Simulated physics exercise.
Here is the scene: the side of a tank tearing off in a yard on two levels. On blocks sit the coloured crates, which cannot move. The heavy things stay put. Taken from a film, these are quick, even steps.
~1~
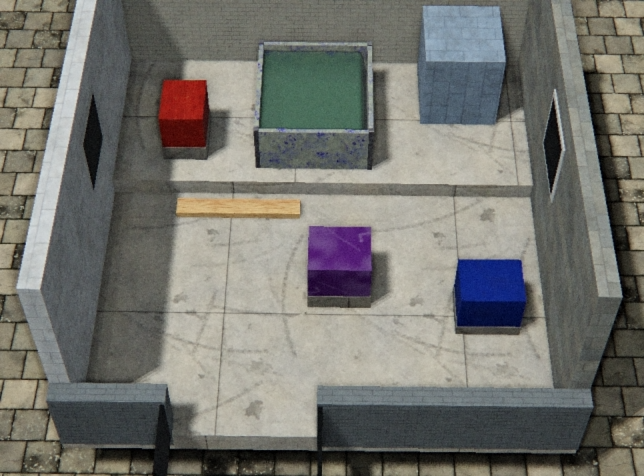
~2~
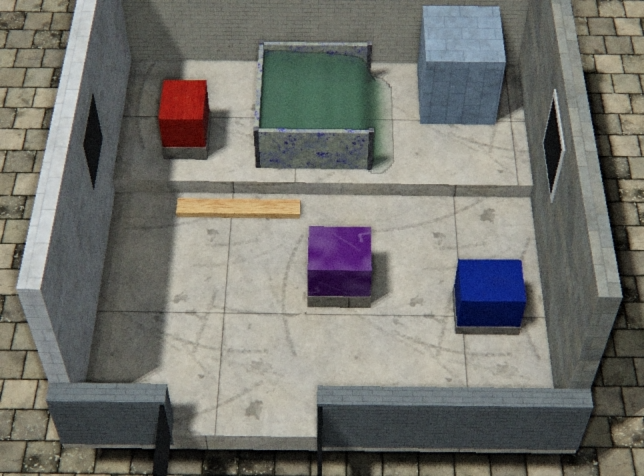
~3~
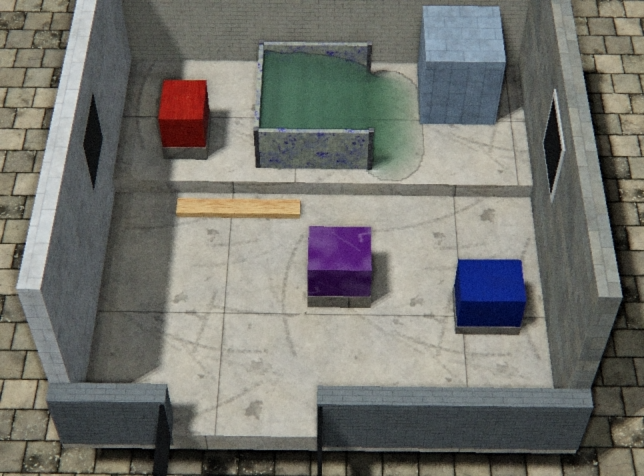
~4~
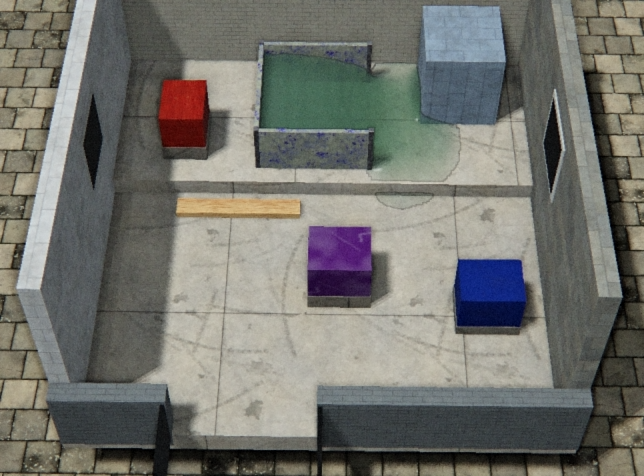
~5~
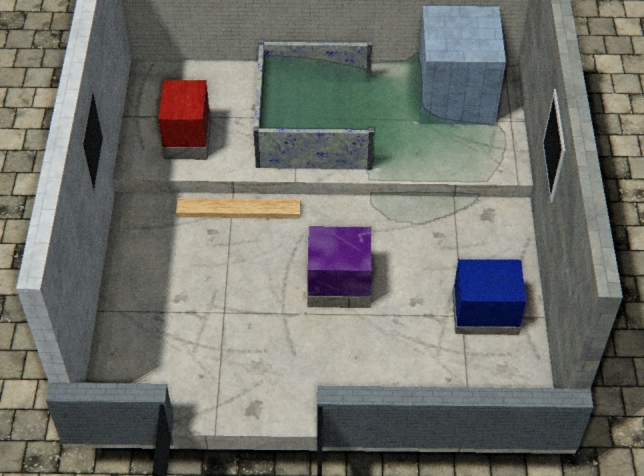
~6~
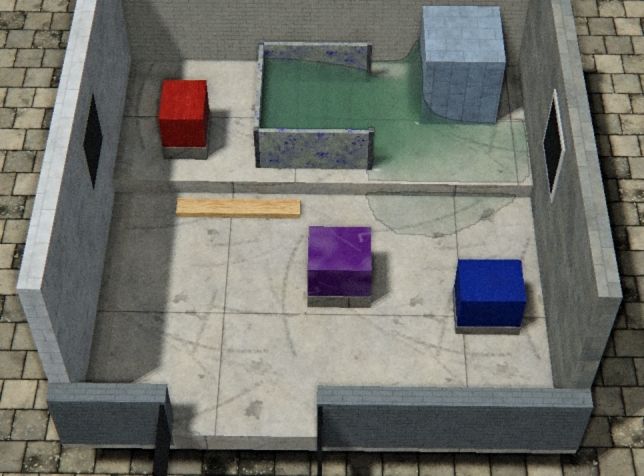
The video shows a walled, two-level yard with coloured crates and a tank of green water; the tank's right side opens, and water pours out, spreading right around the pale blue block and down onto the lower level.
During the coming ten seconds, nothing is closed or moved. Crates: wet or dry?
In the end purple crate: Kept safe. Blue crate: Reached by water. Red crate: Kept safe.
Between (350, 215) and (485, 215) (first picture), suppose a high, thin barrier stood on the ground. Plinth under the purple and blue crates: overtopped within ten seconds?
Purple is left untouched; blue is flooded.
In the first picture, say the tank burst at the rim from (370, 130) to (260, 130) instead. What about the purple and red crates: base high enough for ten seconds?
Purple gets drenched; red stays untouched.
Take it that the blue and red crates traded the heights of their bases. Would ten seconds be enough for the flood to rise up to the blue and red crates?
After the swap the blue crate is flooded while the red crate avoids the flood.
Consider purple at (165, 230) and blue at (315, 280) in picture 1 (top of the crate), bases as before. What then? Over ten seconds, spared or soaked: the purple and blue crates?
Then: The purple crate escapes it, the blue crate escapes it.
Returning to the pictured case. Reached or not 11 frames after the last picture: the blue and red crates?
Results - blue the flood got there, red the flood is elsewhere.
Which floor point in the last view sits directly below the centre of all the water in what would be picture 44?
The centre of mass sits at about (365, 238).
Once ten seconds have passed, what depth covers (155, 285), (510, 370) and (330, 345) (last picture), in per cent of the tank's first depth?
Around 8, 10 and 4 percent, in that order.
A moment on, water covers 20 % of the floor; the purple crate not reached, the blue crate not reached, the red crate not reached.
Next, water covers 30 % of the floor; the purple crate not reached, the blue crate water round its plinth, the red crate not reached.
Then, water covers 50 % of the floor; the purple crate water round its plinth, the blue crate water round its plinth, the red crate water round its plinth.
Later, water covers 80 % of the floor; the purple crate water round its plinth, the blue crate water round its plinth, the red crate water round its plinth.
In the end, water covers 90 % of the floor; the purple crate stayed above the water, the blue crate was topped, the red crate stayed above the water.
